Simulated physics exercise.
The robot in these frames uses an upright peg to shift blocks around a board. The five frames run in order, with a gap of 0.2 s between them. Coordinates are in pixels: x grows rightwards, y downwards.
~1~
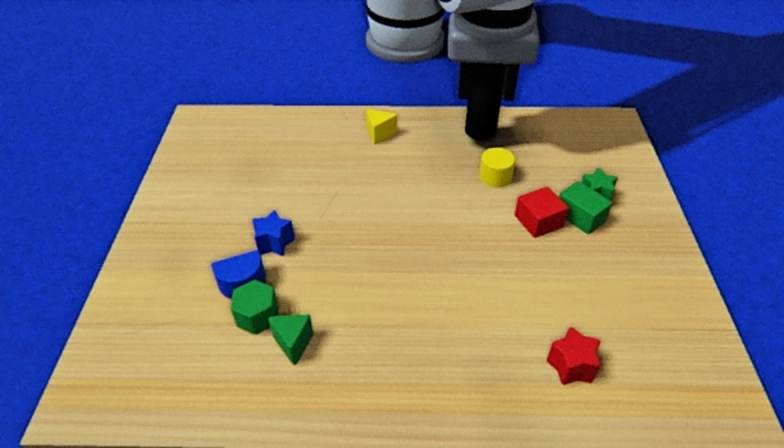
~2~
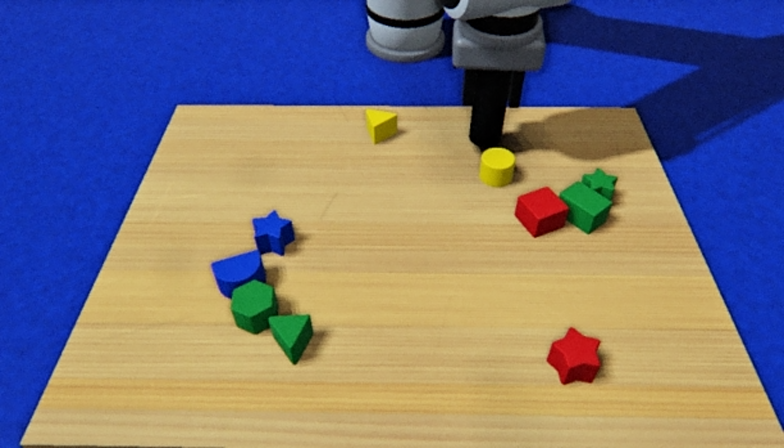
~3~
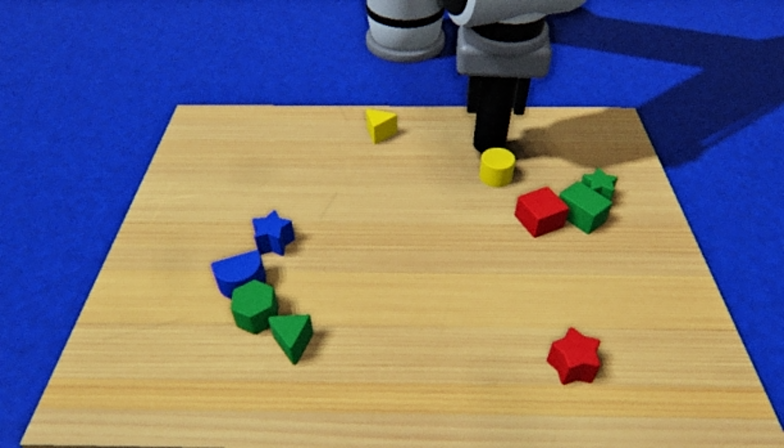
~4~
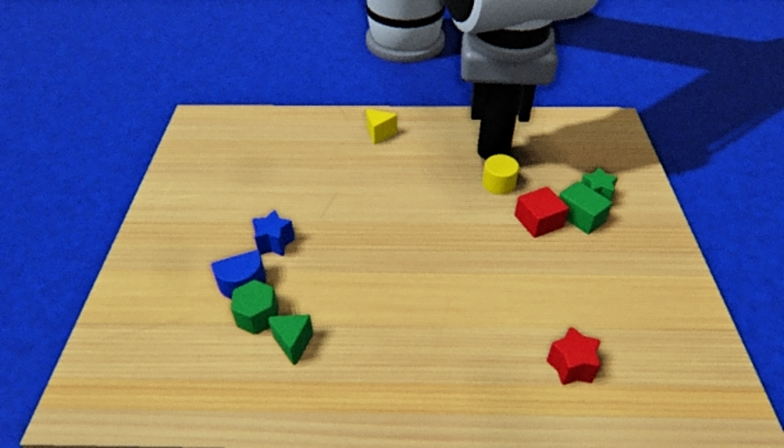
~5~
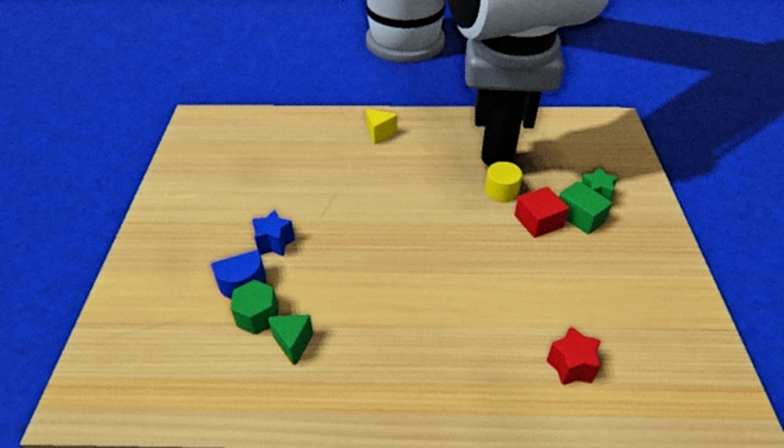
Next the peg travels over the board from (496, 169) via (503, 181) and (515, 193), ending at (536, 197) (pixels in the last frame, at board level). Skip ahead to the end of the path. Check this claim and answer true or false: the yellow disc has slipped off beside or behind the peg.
This is true.
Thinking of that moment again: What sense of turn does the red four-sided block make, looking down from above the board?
Short answer: Counterclockwise.
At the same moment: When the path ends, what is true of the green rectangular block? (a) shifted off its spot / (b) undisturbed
I'll go with b - undisturbed.
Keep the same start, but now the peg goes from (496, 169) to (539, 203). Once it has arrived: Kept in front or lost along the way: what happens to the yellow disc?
It slips away.
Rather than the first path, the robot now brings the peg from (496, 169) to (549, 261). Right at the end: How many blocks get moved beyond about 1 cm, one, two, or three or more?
I reckon the push displaces two of the blocks by more than 1 cm.
What follows on the original path. Halfway along, peg at (510, 178); yellow disc at (511, 192); red four-sided block at (545, 206), turned 25° anticlockwise.
At the end, peg at (538, 186); yellow disc at (512, 197); red four-sided block at (547, 209), turned 40° anticlockwise; green rectangular block in place.
